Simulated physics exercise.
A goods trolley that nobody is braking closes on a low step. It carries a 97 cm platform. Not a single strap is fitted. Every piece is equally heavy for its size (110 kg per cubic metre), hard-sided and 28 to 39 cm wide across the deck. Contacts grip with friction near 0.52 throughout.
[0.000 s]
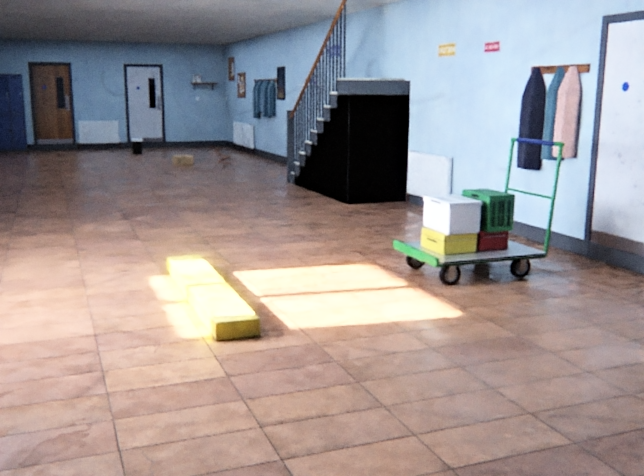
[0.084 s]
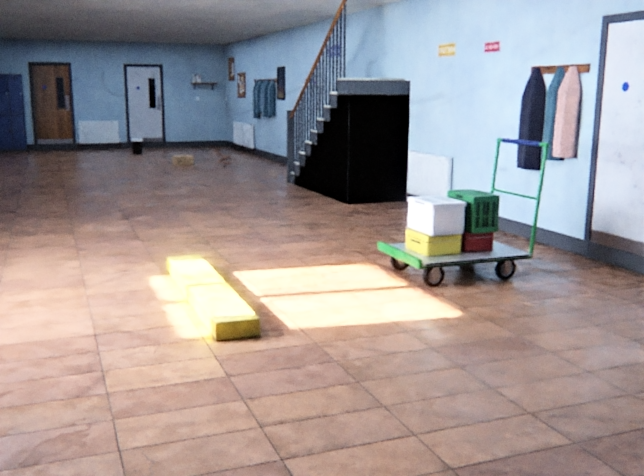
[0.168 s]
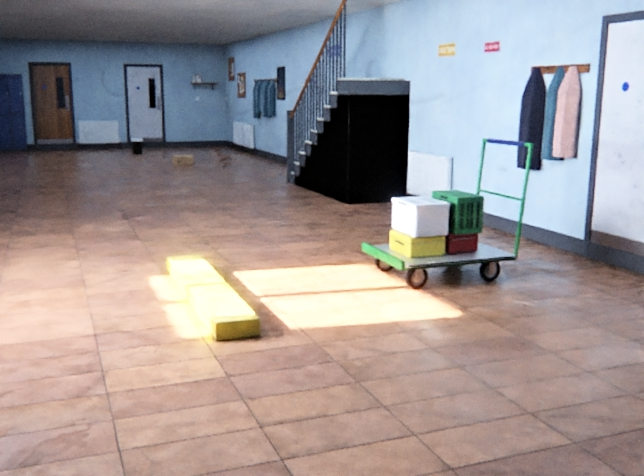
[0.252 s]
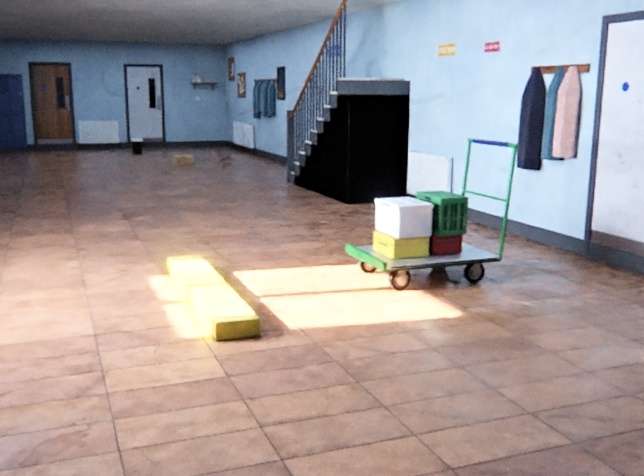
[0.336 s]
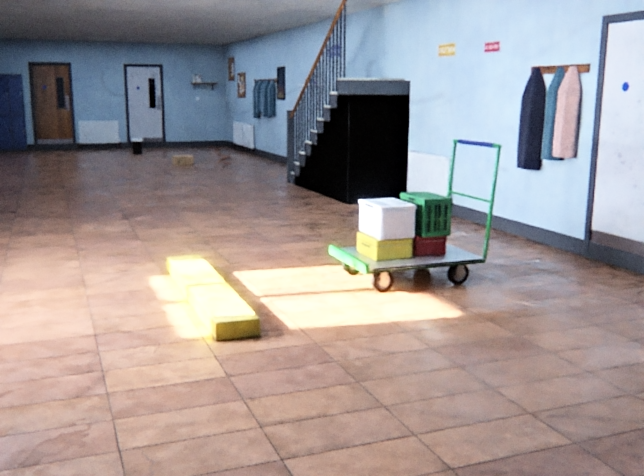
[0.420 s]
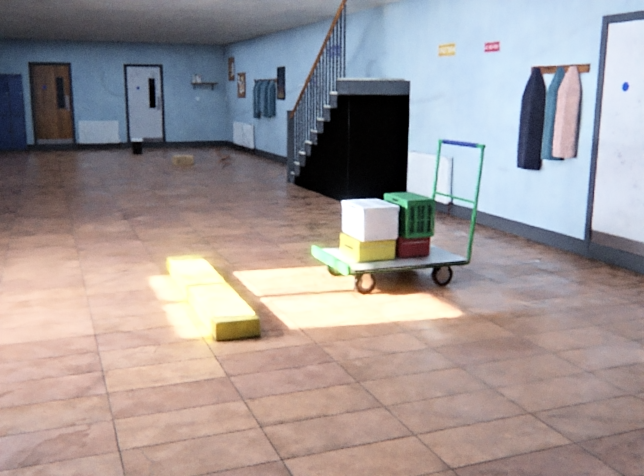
A green-framed flat trolley stands out on the right of a wide, brown-tiled hall with pale blue walls, seen from a fixed, slightly raised view. It carries a white tote above a yellow box and a green crate above a red one, while a long yellow step lies left of a sunlit patch. With nobody touching it, the trolley rolls steadily leftward, its load keeping its arrangement.
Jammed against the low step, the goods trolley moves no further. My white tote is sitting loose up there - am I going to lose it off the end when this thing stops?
The white tote will fall off the end.
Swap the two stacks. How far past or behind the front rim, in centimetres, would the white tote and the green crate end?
So you'd get white sitting 30 cm behind and green sitting 40 cm past the front rim.
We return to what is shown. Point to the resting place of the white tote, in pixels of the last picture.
Roughly at (187, 262).
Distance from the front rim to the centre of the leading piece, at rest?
Past the rim by around 20 cm.
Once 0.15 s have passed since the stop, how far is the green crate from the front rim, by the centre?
Roughly 45 cm behind it.
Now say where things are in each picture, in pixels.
In the first frame, white tote (452, 214), green crate (487, 210), rim corner (438, 262); 159 cm still to roll.
In the second frame, white tote (436, 215), green crate (472, 211), rim corner (421, 264); 145 cm still to roll.
In the third frame, white tote (420, 216), green crate (457, 212), rim corner (403, 265); 131 cm still to roll.
In the fourth frame, white tote (403, 217), green crate (441, 213), rim corner (385, 267); 116 cm still to roll.
In the fifth frame, white tote (387, 218), green crate (425, 214), rim corner (367, 269); 102 cm still to roll.
In the sixth frame, white tote (370, 220), green crate (409, 215), rim corner (349, 270); 88 cm still to roll. Speed about 1.7 m/s.
The wheels strike at 0.94 s.
After 1.34 s the white tote is 4 cm past the rim, tilted 40°, near (206, 233) in the last picture's view.
After 1.74 s the white tote is 18 cm past the rim, tilted 105°, near (188, 262) in the last picture's view.
When all is still (1.9 s), past the rim, white tote; behind it, red toolbox, yellow toolbox and green crate.
